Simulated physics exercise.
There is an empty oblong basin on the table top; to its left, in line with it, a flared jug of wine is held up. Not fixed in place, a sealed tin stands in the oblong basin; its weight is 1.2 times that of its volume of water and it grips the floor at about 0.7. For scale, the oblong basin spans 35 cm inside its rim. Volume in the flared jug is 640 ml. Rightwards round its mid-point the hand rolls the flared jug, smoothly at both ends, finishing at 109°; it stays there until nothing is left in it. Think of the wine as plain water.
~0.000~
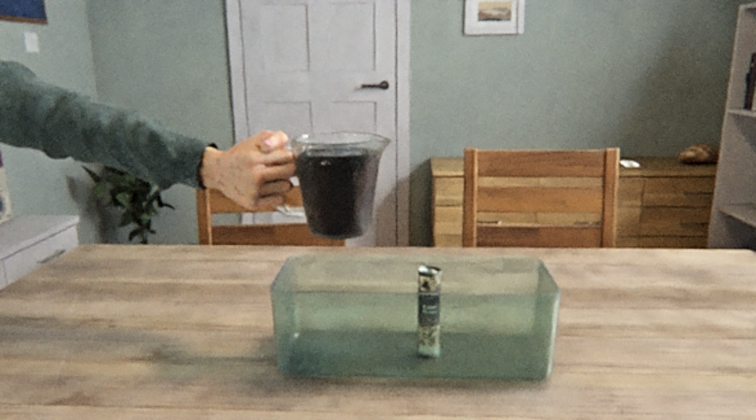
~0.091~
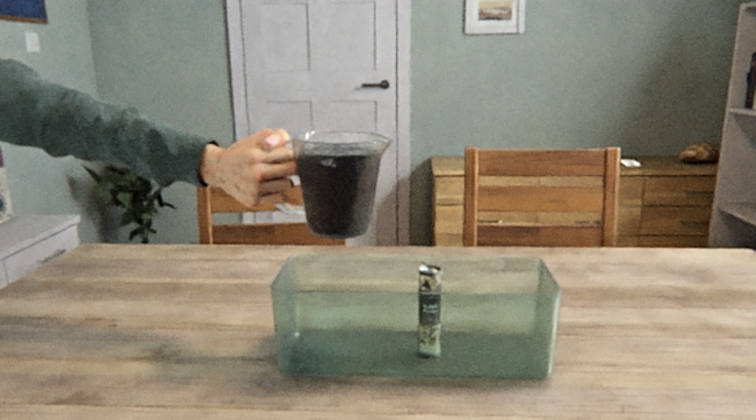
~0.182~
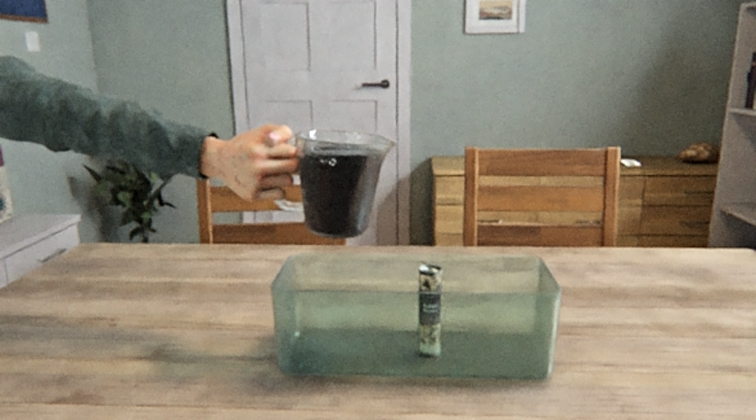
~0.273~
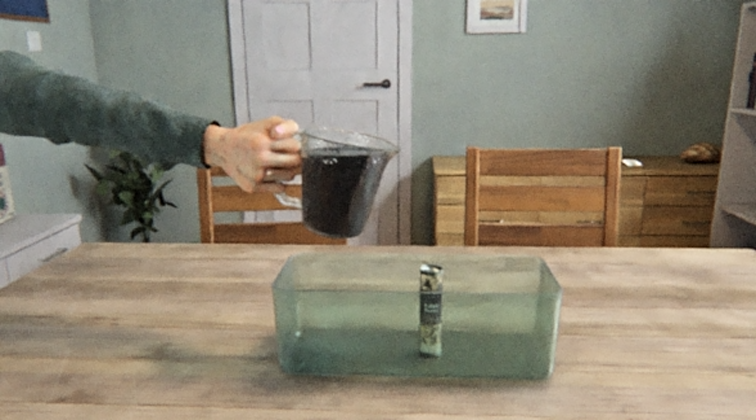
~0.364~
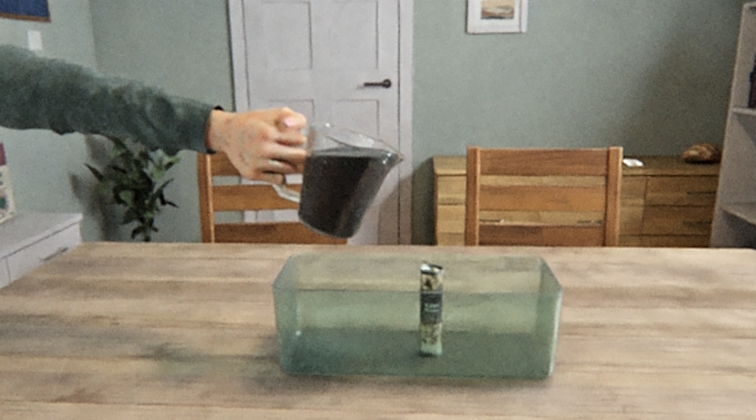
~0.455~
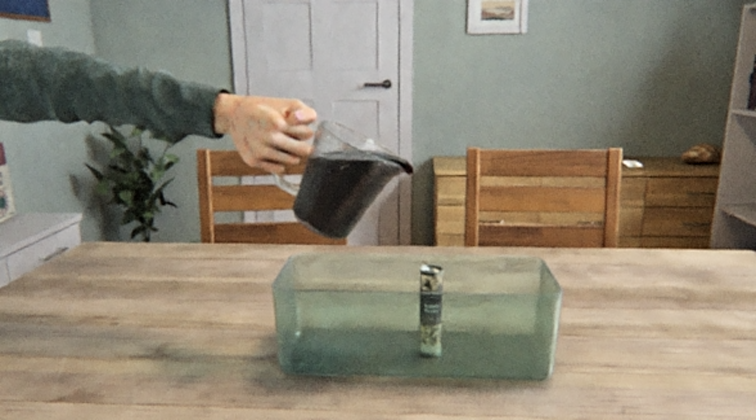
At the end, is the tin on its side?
I reckon it can't hold on.
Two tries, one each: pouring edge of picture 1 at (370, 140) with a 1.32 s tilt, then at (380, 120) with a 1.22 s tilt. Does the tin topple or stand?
Try 1: Tipped over; try 2: Tipped over.
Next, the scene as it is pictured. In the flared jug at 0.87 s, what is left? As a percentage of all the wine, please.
Some 56 % of it is still there.
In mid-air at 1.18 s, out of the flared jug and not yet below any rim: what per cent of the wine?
Close to 7 per cent.
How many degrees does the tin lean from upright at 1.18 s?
It leans about 0° from upright.
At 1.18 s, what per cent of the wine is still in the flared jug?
About 9 per cent.
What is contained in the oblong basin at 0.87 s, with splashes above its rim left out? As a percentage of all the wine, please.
Near 26 in a hundred.
After 0.87 s the tilt is 79° and 57 per cent is still to pour; the tin stands where it began.
After 1.18 s the tilt is 105° and 9 per cent is still to pour; the tin stands where it began.
After 1.50 s the tilt is 109° and 0 per cent is still to pour; the tin leans 50°.
After 1.85 s the tilt is 109° and 0 per cent is still to pour; the tin lies on its side.
In the end the tin lies on its side.
